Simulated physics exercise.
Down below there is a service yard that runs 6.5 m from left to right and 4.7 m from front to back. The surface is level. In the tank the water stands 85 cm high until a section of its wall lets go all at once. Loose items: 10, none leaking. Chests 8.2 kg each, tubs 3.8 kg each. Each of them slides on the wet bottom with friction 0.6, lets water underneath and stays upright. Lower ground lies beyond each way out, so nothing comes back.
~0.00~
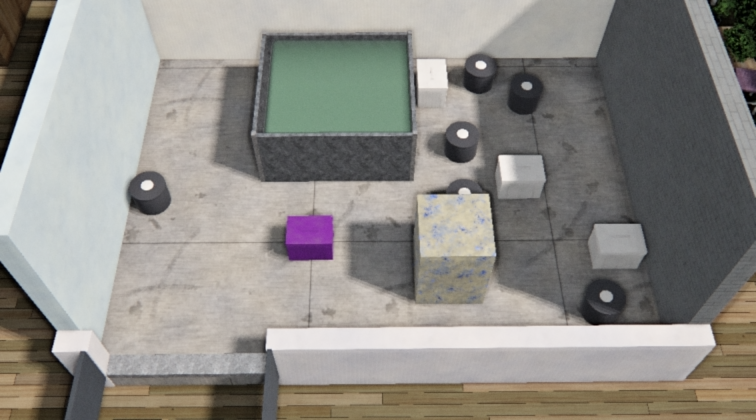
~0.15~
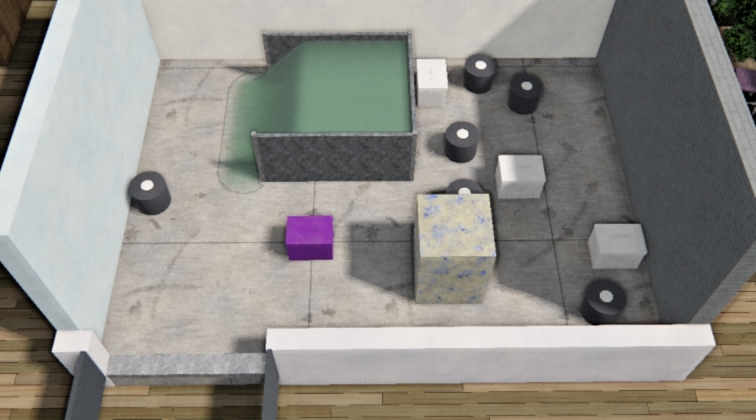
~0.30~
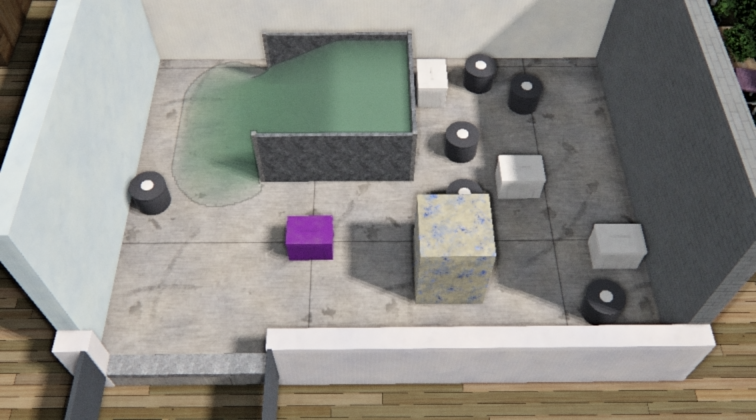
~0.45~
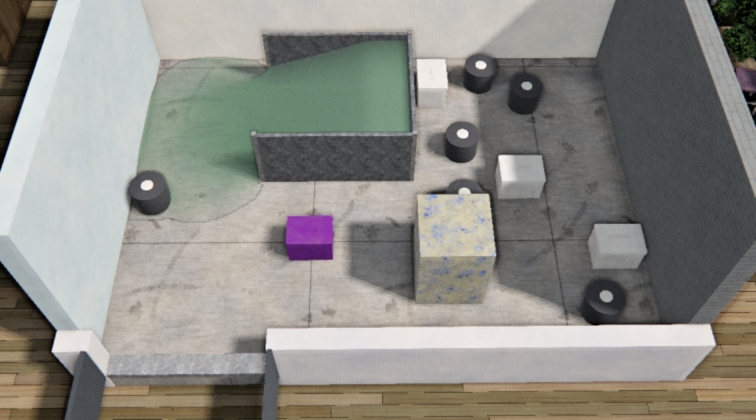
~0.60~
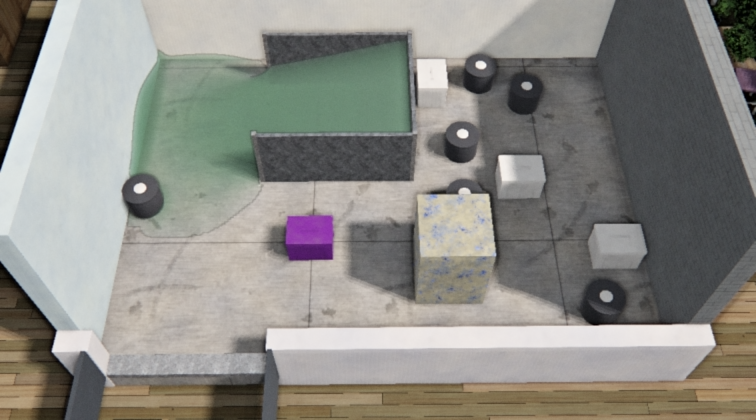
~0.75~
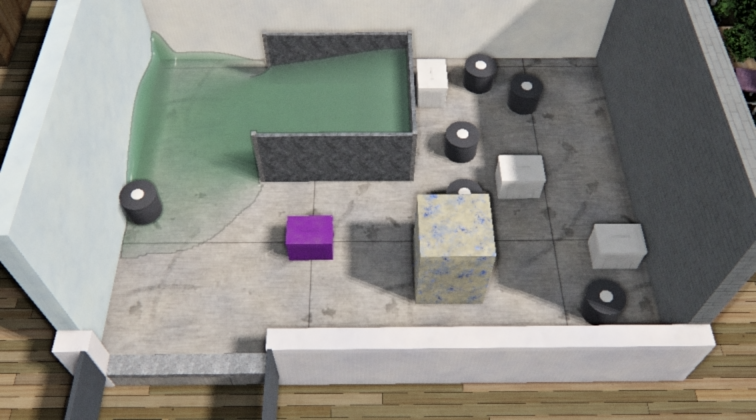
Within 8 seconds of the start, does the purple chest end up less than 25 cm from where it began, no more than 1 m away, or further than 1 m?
The move is negligible.
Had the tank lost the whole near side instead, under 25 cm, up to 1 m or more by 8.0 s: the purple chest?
The answer: The purple chest is taken far off.
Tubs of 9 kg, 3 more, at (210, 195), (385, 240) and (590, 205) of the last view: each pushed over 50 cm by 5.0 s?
First outside the limit, then inside the limit, then inside the limit.
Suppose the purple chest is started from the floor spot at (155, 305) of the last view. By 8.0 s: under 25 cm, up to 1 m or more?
As it turns out, it is swept away.
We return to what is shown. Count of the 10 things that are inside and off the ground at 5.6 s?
It comes to 3 of them.
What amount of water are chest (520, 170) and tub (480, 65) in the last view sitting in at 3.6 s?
Close to 0 and 1 centimetres.
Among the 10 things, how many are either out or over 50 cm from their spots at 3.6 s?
At that moment it comes to 2.
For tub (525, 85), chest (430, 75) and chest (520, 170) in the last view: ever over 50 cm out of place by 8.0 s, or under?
Well, going one by one, it's too far, not that far and not that far.
After 1.6 s the purple chest is near (309, 230), 0.0 m from its start, aground; 0 of 10 are out; 0 afloat.
After 3.6 s the purple chest is near (309, 230), 0.0 m from its start, aground; 1 of 10 are out; 0 afloat.
After 5.6 s the purple chest is near (309, 230), 0.0 m from its start, aground; 1 of 10 are out; 3 afloat.
After 8.0 s the purple chest is near (309, 230), 0.0 m from its start, aground; 1 of 10 are out; 5 afloat.
